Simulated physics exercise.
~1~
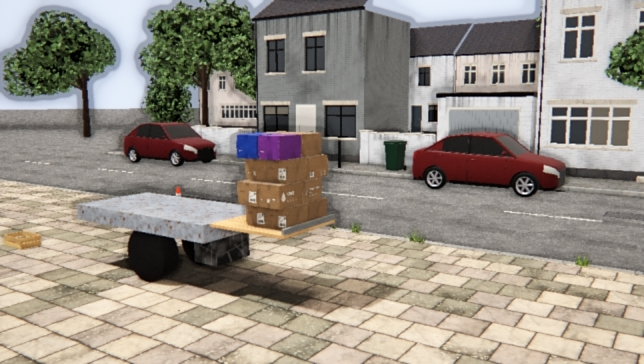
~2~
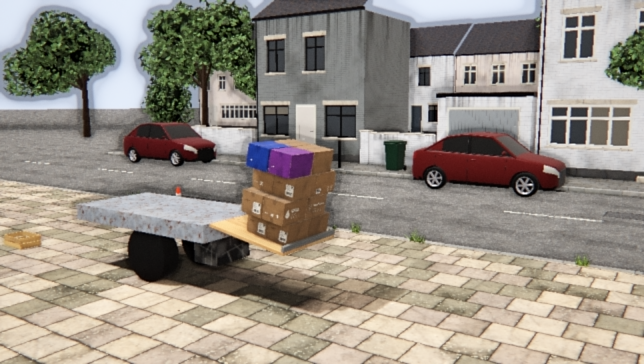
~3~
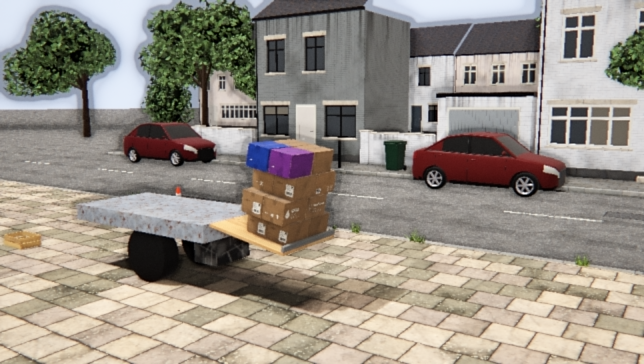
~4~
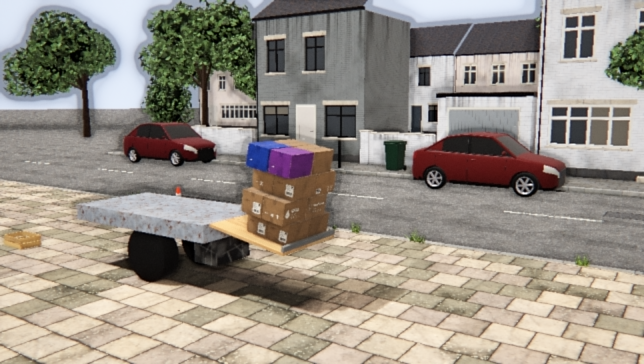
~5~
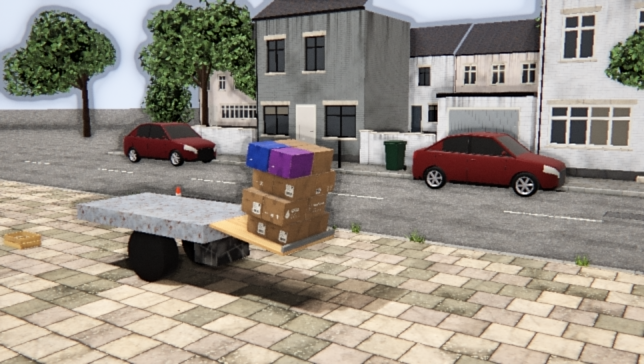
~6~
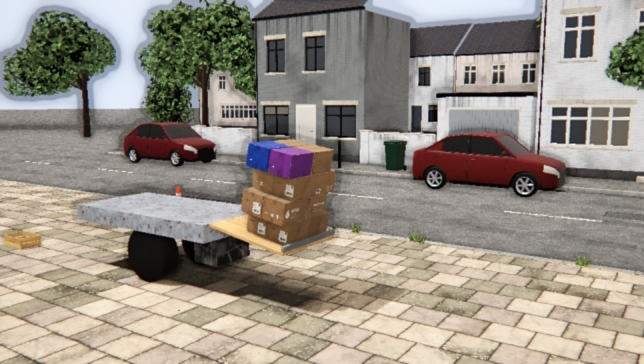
Roadside paving, a stack of cartons topped with blue and purple tilting slightly on a flat-bed's lowering flap, then resting intact.
